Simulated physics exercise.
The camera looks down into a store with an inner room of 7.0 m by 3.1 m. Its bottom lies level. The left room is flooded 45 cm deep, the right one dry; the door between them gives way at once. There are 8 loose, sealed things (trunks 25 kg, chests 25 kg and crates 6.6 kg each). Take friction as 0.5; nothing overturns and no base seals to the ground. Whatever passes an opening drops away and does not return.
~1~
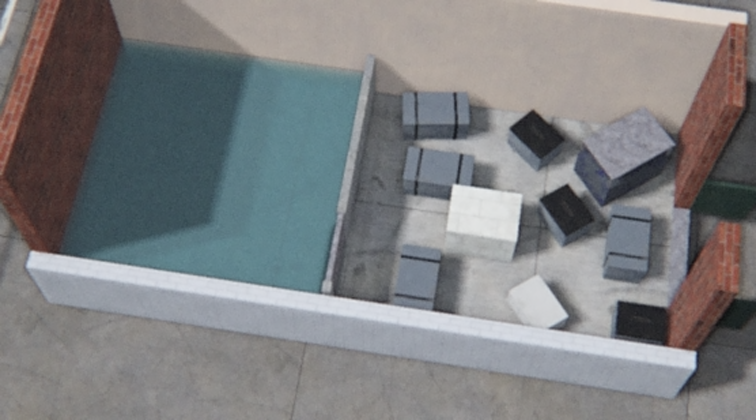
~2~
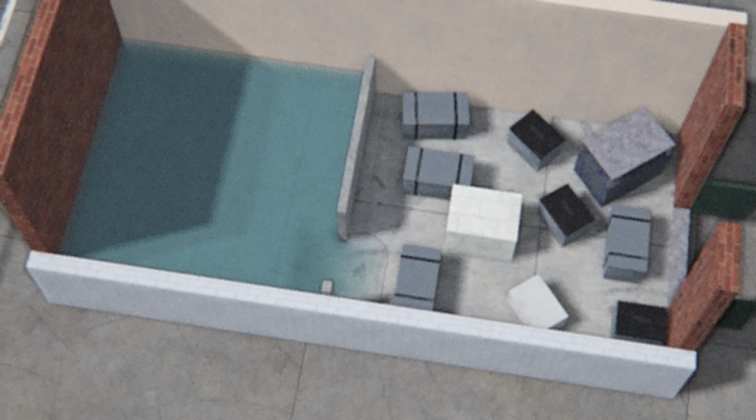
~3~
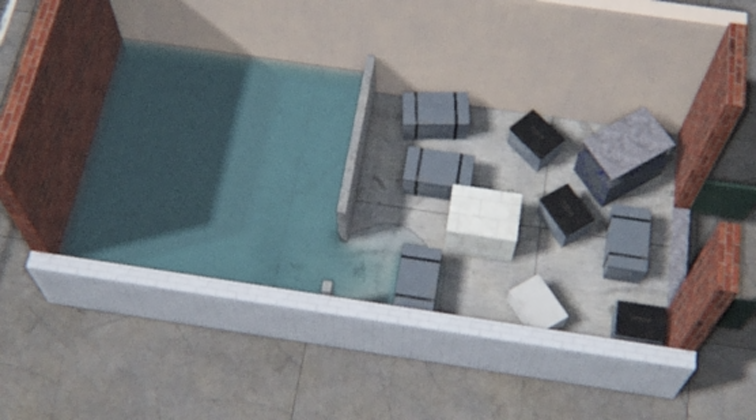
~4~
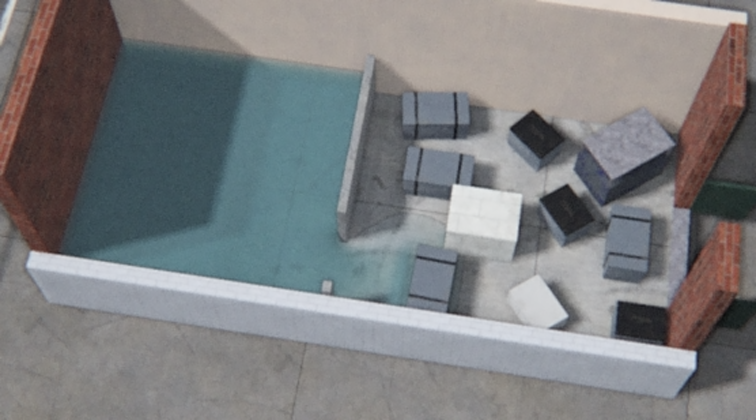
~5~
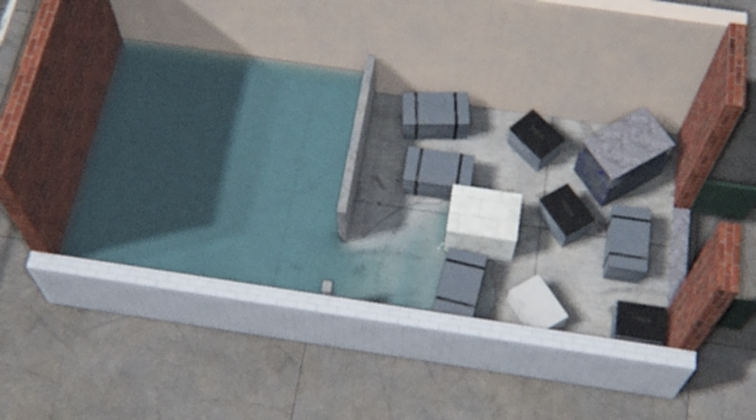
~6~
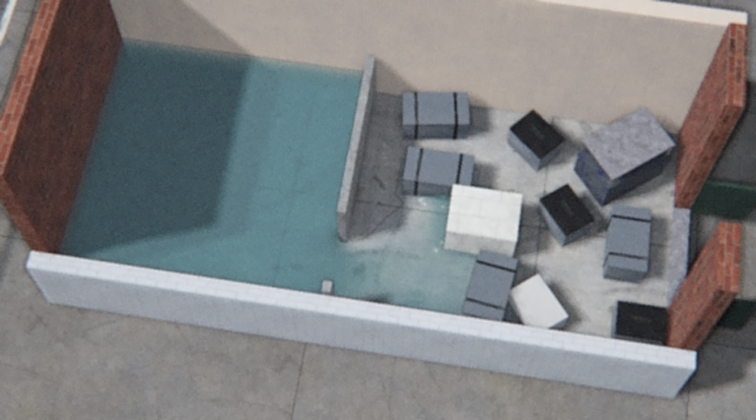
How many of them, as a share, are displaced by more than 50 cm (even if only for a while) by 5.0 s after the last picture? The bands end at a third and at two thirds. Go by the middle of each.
That comes to from one to two thirds.
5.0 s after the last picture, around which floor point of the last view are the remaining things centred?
Around (519, 174).
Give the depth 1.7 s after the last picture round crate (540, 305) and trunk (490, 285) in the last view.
Roughly 14 and 11 cm.
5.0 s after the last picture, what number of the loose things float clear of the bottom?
At that moment 1.
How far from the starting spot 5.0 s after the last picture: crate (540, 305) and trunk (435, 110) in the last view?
In that order: Washed out, 0 cm.
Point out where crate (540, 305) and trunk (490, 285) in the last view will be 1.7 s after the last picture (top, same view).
Around (613, 274) and (610, 236).
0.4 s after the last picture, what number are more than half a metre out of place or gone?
By then 2.
Then, 0.4 s after the last picture 2 of 8 are over 50 cm from their spots; 0 afloat.
Then, 1.7 s after the last picture 3 of 8 are over 50 cm from their spots; 3 afloat.
Then, 3.2 s after the last picture 4 of 8 are over 50 cm from their spots; 2 afloat.
Then, 5.0 s after the last picture 4 of 8 are over 50 cm from their spots, and 4 have been at some point; 1 afloat.
